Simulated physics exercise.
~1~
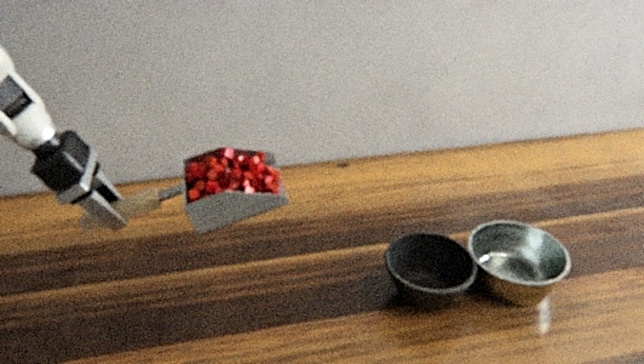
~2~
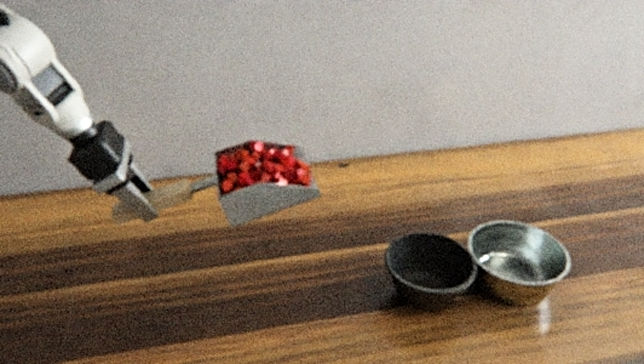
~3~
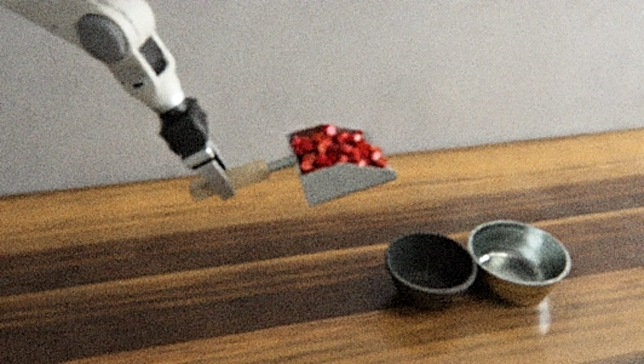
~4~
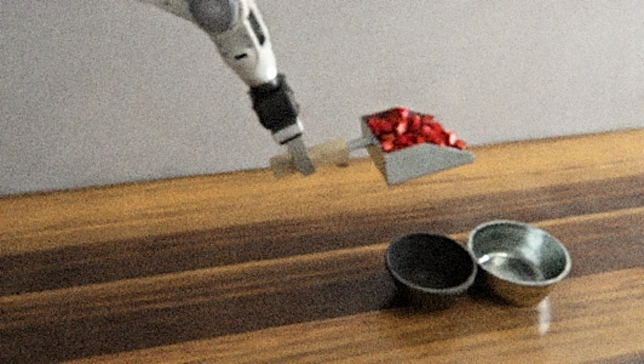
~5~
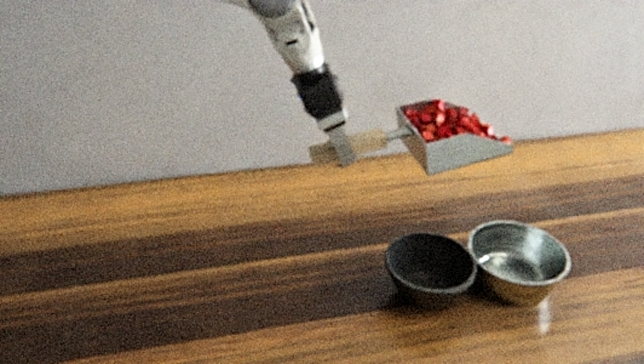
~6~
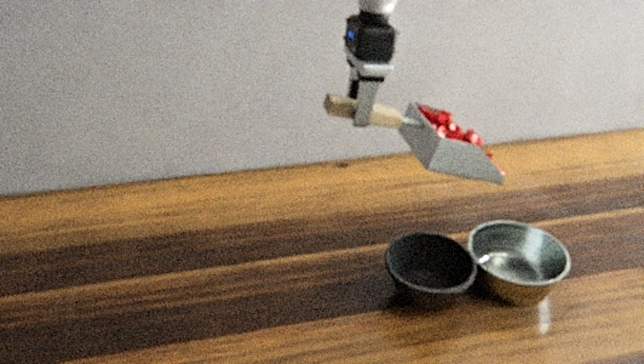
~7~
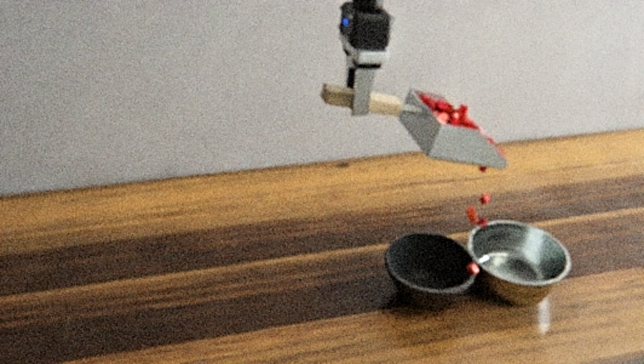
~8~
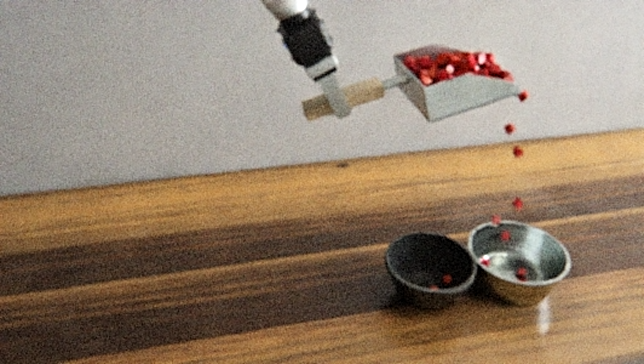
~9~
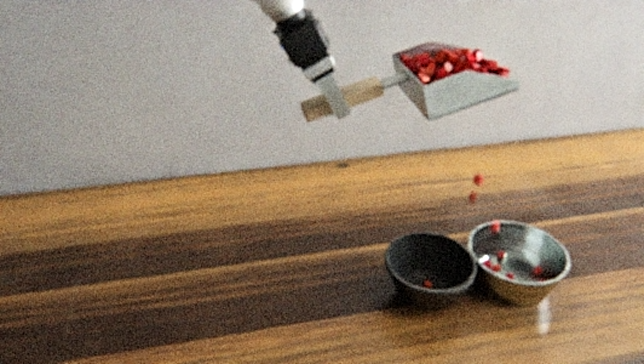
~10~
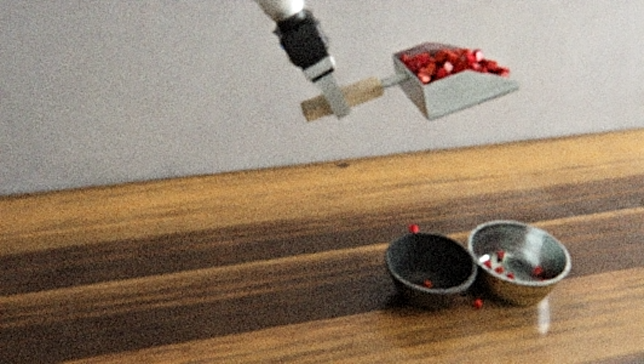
Robot arm carrying a scoop of red diced pieces rightward over two bowls, spilling a few, then tipping back still mostly full.
